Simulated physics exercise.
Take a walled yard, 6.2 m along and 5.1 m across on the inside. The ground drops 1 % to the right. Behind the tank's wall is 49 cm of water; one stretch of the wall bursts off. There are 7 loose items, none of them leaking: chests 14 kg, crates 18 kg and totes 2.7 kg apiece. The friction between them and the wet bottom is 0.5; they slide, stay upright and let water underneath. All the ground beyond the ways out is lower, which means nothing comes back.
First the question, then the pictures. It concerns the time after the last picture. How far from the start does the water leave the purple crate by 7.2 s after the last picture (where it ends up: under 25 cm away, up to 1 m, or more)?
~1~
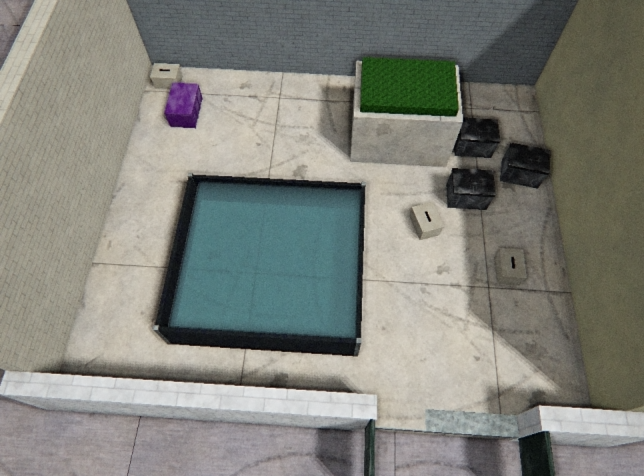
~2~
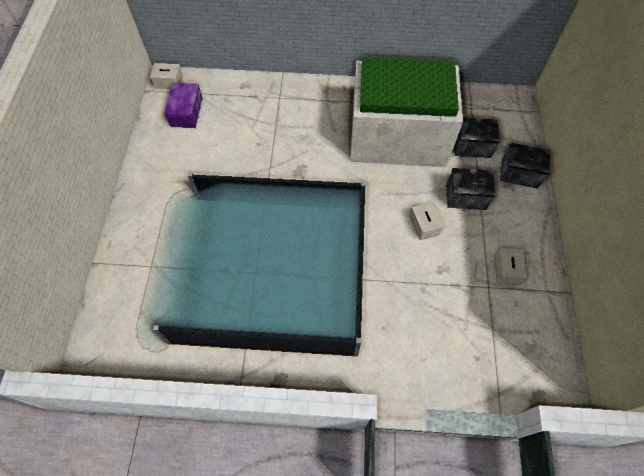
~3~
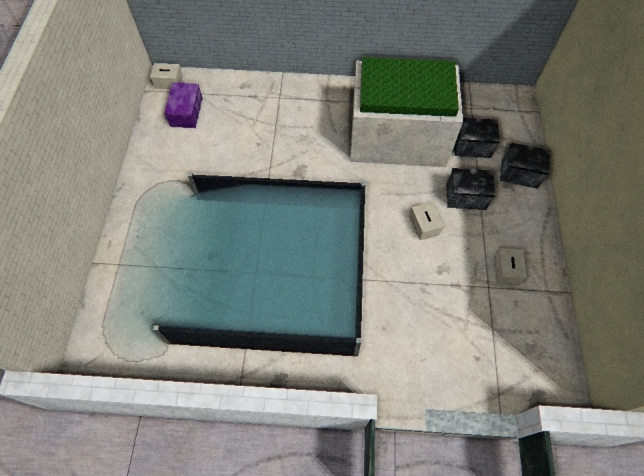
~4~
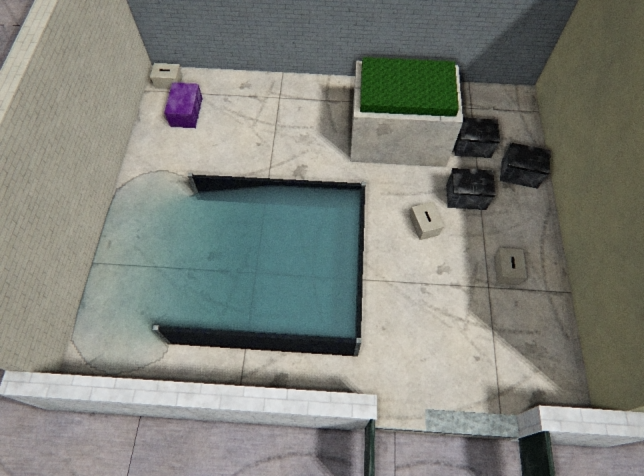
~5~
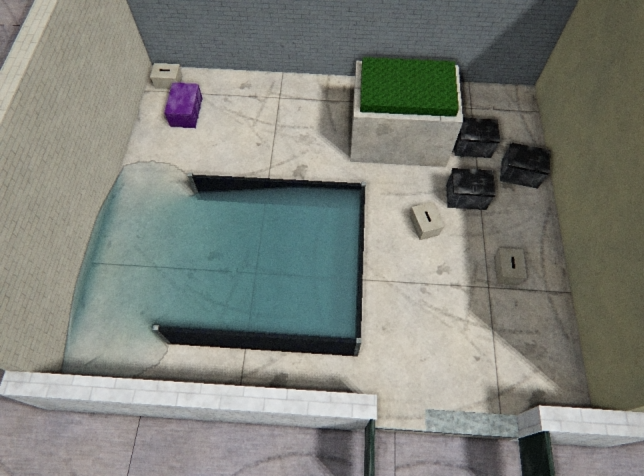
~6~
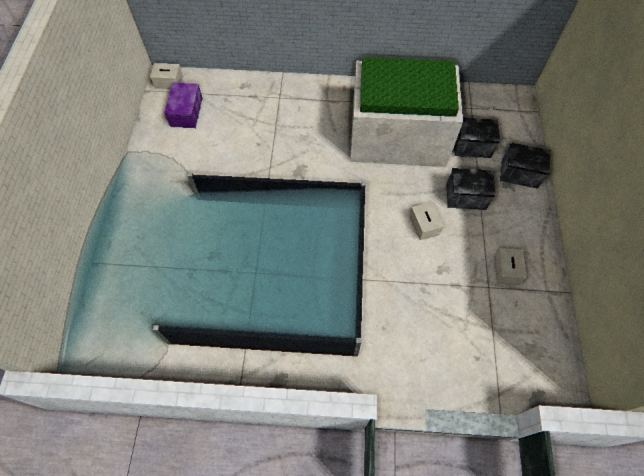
Displacement: Large.
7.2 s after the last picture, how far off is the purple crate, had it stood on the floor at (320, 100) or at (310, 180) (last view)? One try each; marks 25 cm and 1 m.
In that order: It goes a modest distance; it goes a modest distance.
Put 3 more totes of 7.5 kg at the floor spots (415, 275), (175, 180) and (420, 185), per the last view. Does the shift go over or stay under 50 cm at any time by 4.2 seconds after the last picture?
Note, same order as listed: Inside the limit, beyond the limit, inside the limit.
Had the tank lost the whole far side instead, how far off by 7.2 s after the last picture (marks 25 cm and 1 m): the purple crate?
After that, the purple crate is washed away.
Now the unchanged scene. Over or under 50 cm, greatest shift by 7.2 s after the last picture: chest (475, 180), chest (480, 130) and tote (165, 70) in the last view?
Within the limit, then within the limit, then beyond the limit.
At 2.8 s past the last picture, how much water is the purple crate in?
8 cm or so.
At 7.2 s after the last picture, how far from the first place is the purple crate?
Some 500 cm, give or take.
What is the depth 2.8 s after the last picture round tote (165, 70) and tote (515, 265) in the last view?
Roughly 14 and 0 cm.
Then, 0.9 s after the last picture the purple crate is near (181, 98), 0.0 m from its start, aground; 0 of 7 are out; 0 afloat.
Then, 2.8 s after the last picture the purple crate is near (318, 82), 2.0 m from its start, aground; 0 of 7 are out; 1 afloat.
Then, 4.8 s after the last picture the purple crate is near (392, 77), 3.2 m from its start, aground; 0 of 7 are out; 1 afloat.
Then, 7.2 s after the last picture the purple crate is near (531, 87), 5.2 m from its start, afloat; 0 of 7 are out; 7 afloat.
